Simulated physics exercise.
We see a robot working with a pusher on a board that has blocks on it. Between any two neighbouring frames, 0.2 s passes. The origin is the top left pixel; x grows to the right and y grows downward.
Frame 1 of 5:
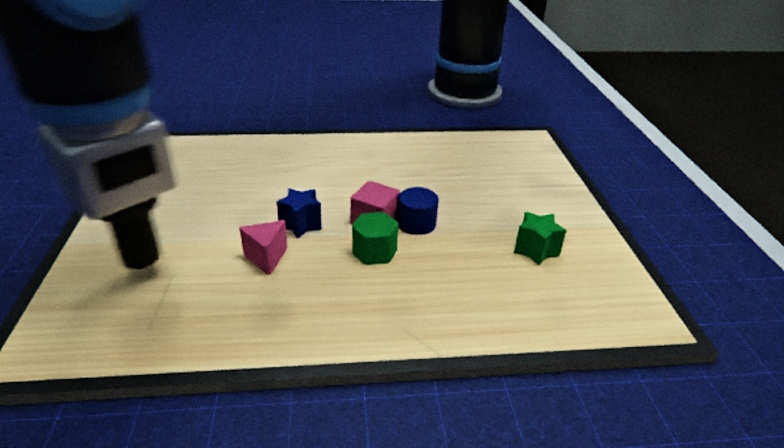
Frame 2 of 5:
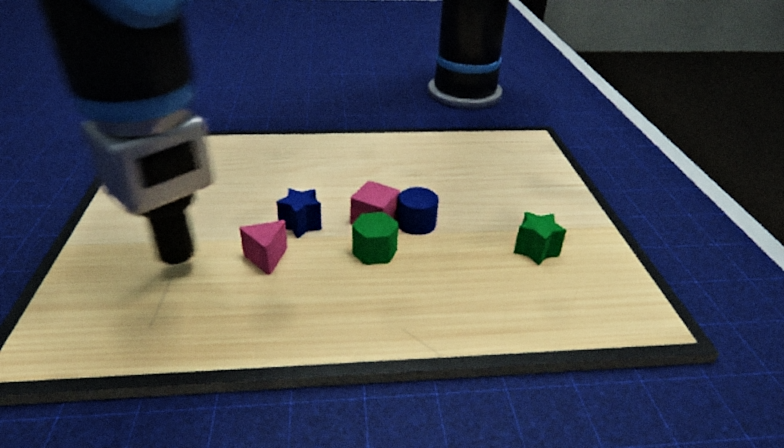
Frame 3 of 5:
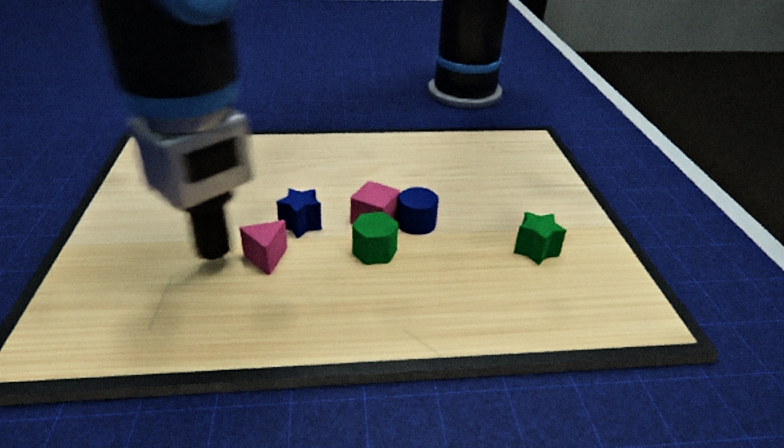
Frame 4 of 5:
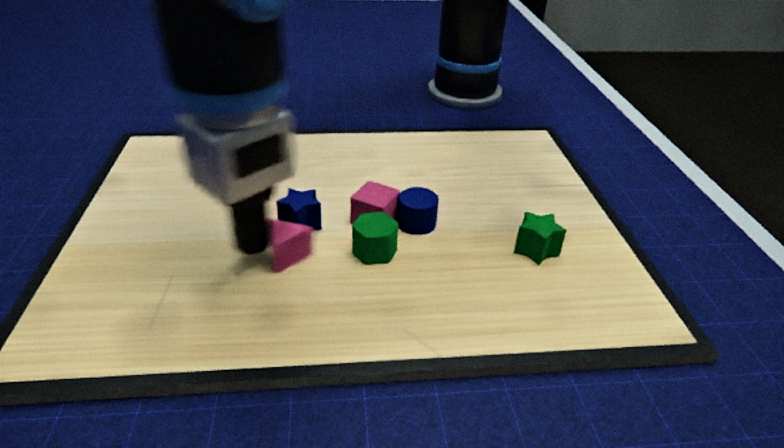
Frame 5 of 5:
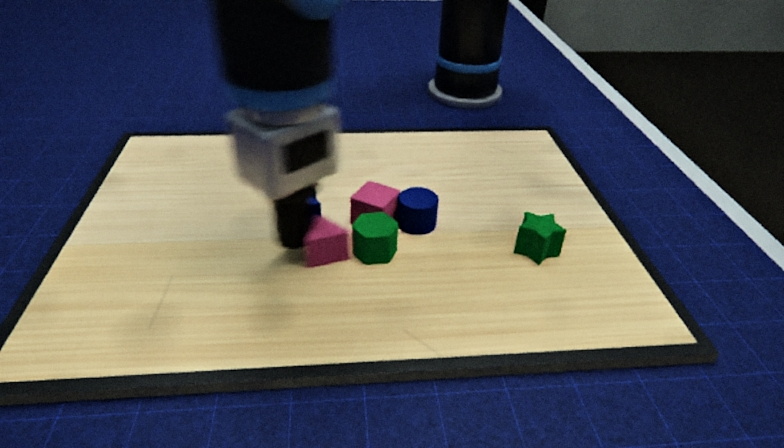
On a pale wooden board over a blue surface, seen from a fixed view slightly above, small blocks lie spread out. A pink triangle and blue star sit left of centre, a pink block, blue cylinder and green hexagon near the middle, and a green star at right. A dark robot arm's pusher glides rightward from the left, meets the triangle and pushes it towards the hexagon, covering the blue star.
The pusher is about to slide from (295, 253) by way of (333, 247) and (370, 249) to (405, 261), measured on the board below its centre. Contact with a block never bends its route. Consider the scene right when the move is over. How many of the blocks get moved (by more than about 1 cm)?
My prediction: Two blocks.
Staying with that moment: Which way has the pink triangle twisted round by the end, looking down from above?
Top view: Clockwise.
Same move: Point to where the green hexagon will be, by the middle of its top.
At pixel (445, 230).
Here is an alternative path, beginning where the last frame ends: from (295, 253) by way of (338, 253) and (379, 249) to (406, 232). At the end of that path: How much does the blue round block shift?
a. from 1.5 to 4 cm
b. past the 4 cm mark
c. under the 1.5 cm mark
Letter a.
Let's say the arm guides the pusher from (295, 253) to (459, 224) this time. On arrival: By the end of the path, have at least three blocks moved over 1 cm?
I expect so.
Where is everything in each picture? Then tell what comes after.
Pusher's lower end (142, 258); blue star (299, 198); pink triangle (263, 231); green hexagon (375, 224), in the first frame.
Pusher (177, 253); blocks still, in the second frame.
Pusher (214, 249); blocks still, in the third frame.
Pusher (253, 244); pink triangle (285, 230), in the fourth frame.
Pusher (294, 239); blue star hidden; pink triangle (325, 228); green hexagon (375, 224), in the fifth frame.
The first path, step by step. One third of the way, pusher (335, 232); pink triangle (361, 231), turned 40° clockwise; green hexagon (394, 224), turned 35° anticlockwise.
Two thirds of the way, pusher (373, 235); pink triangle (388, 242), turned 35° clockwise; green hexagon (419, 227), turned 60° anticlockwise.
At the end, pusher (406, 246); blue star still; pink triangle (413, 254), turned 75° clockwise; green hexagon (445, 230), turned 100° anticlockwise.
